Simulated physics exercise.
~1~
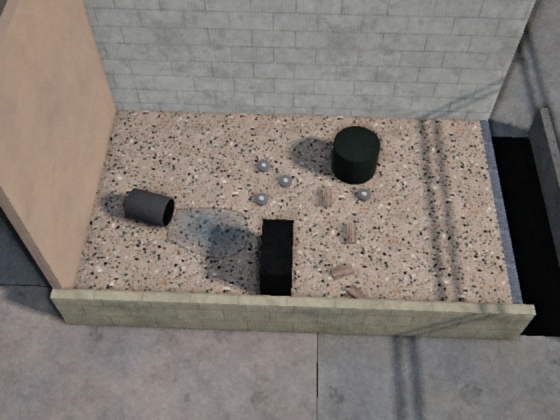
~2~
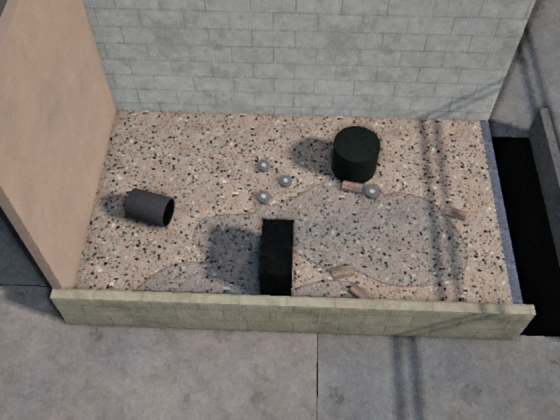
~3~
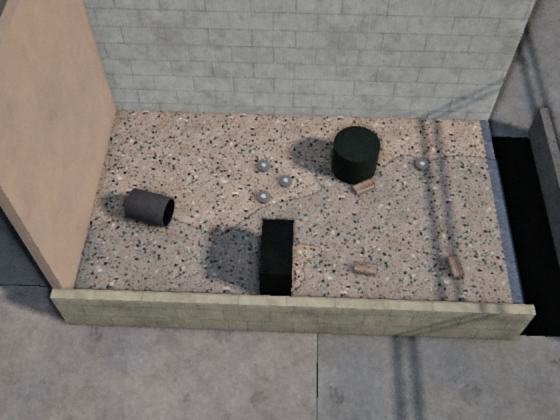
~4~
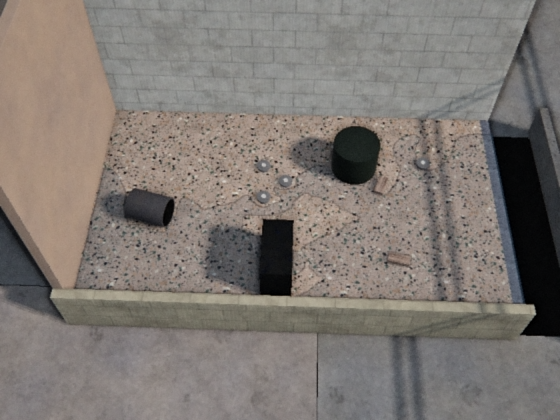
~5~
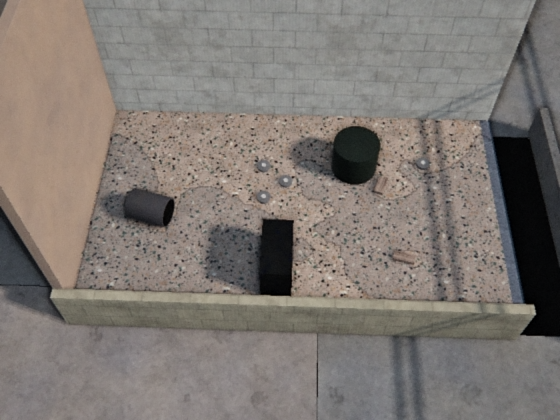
A walled room with a speckled pink-beige floor, a pale brick back wall and a low front ledge is seen from above, with a dark gap at its right side. A dark green drum stands toward the back, a black block near the front, and a grey cylinder lies at the left, with small silvery balls and brownish pieces around the middle. Water spreads over the floor, and several brownish pieces drift right. One silvery ball moves right past the drum, while three others stay clustered. Finally, the water thins and the remaining pieces settle, two brownish ones still visible on the right.
